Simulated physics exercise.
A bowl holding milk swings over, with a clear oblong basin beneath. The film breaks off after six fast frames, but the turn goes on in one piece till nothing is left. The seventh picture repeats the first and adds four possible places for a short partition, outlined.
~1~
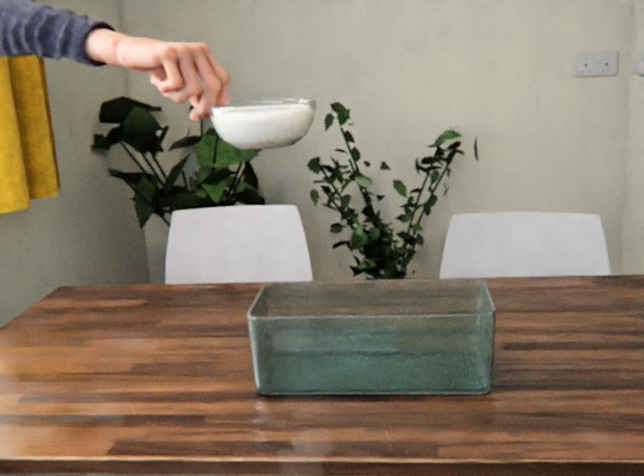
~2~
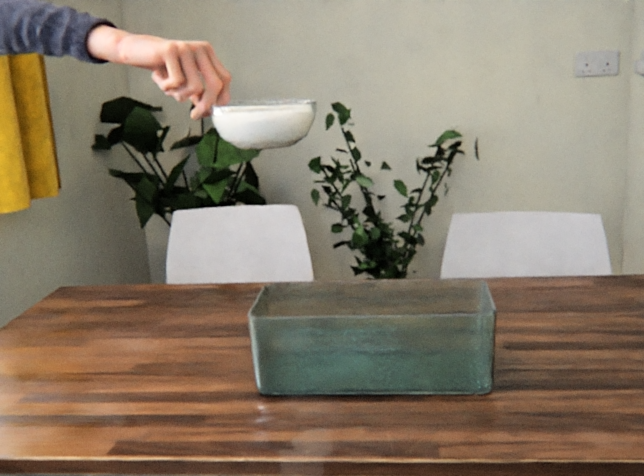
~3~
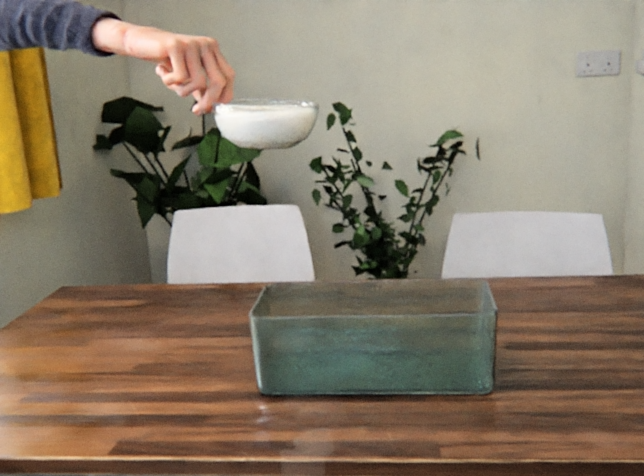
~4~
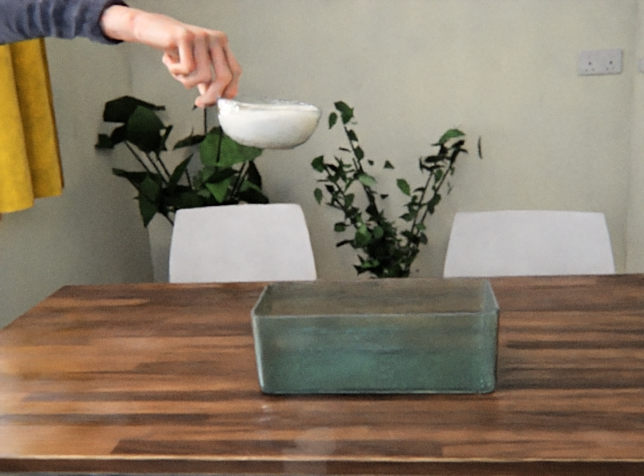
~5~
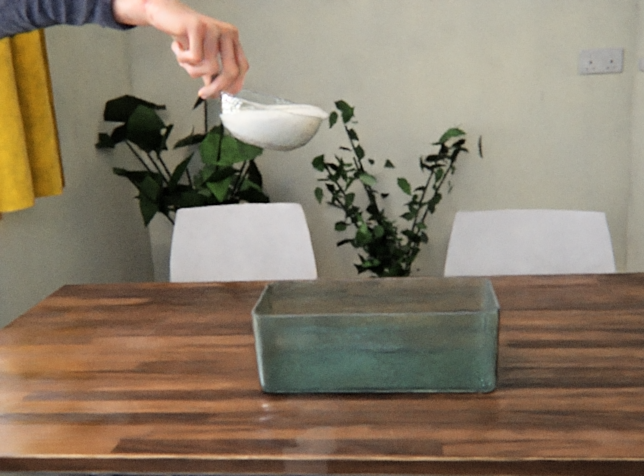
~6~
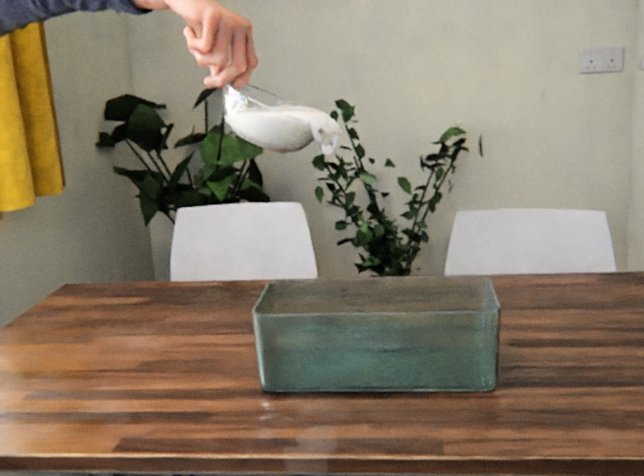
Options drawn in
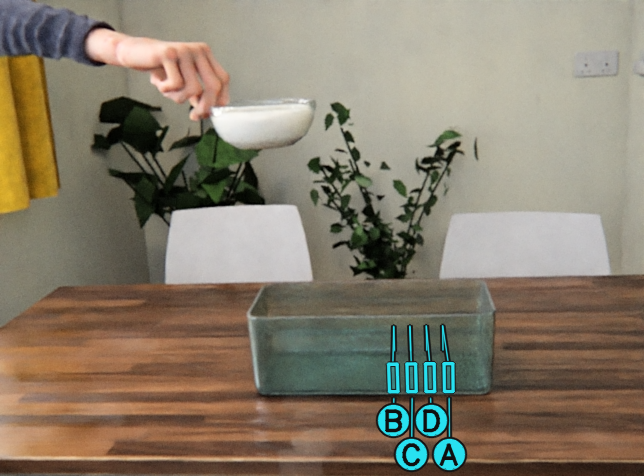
A hand tilting a glass bowl of milk rightward above a clear oblong basin, the milk starting to slip over the lip.
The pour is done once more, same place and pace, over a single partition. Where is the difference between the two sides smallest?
Choose B.
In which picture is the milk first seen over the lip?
Picture 5.
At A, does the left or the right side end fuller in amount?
The left side.
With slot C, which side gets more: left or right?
The left side.
On the marked copy, A at (449, 398); B at (393, 398); C at (412, 398); D at (430, 398).
For slot A, about 87 % ends left of the wall and 10 % right of it.
For slot B, about 49 % ends left of the wall and 49 % right of it.
For slot C, about 84 % ends left of the wall and 13 % right of it; 3 % is lost outside.
For slot D, about 91 % ends left of the wall and 7 % right of it.
